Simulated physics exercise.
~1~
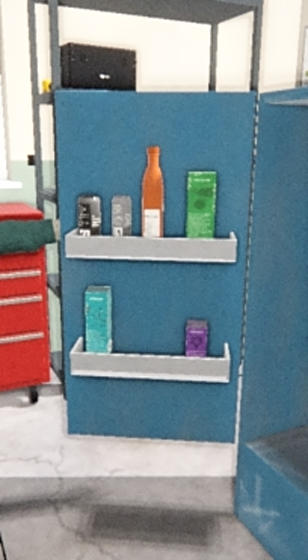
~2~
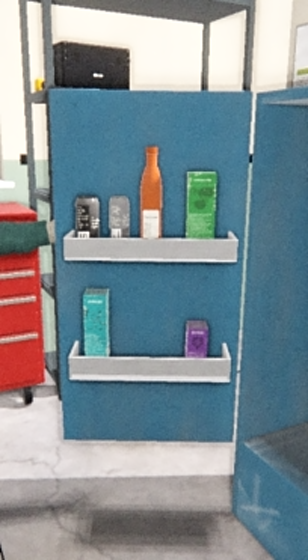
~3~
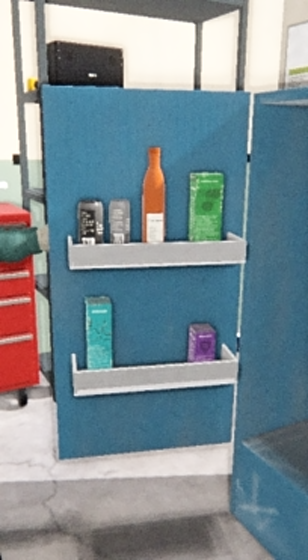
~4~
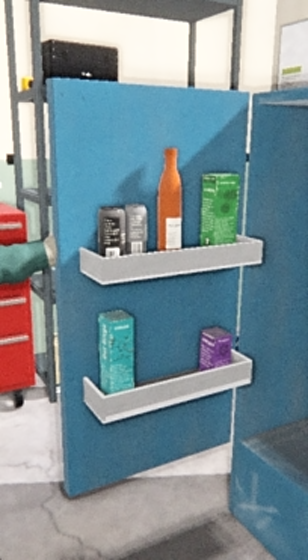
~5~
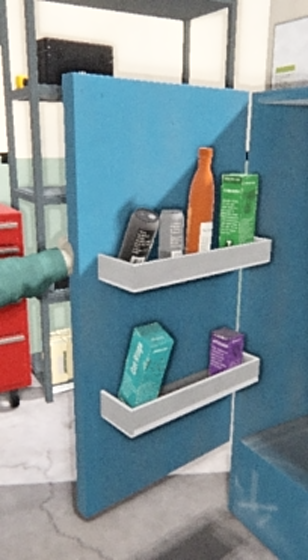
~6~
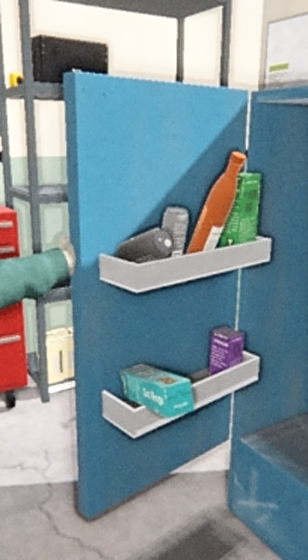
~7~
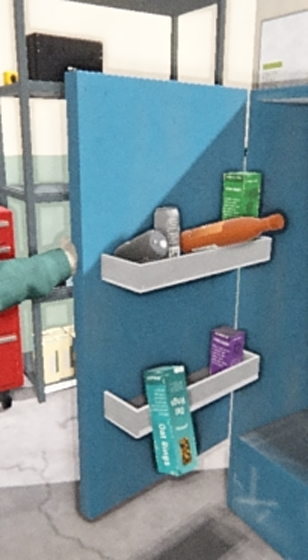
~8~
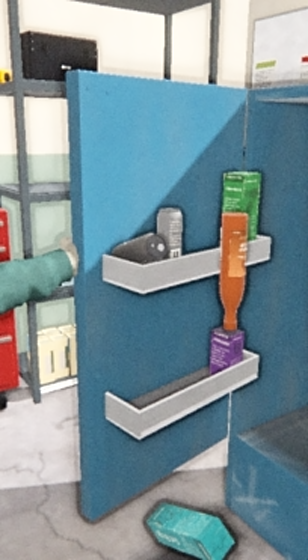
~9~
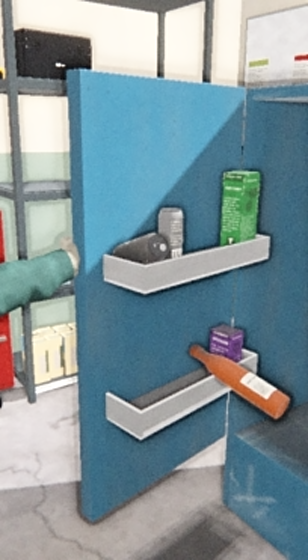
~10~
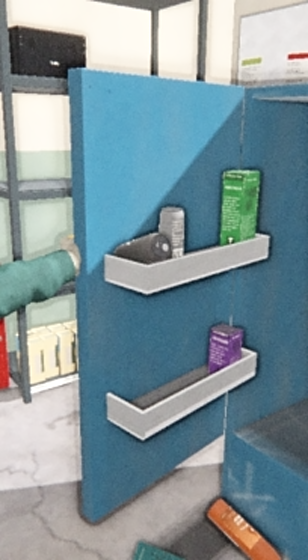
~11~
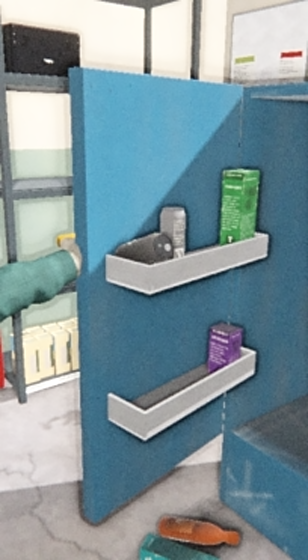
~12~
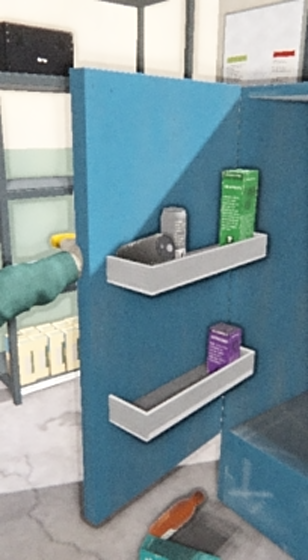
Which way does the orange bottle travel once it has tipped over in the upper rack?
It moves down, going over the rail and past the lower rack to the floor.
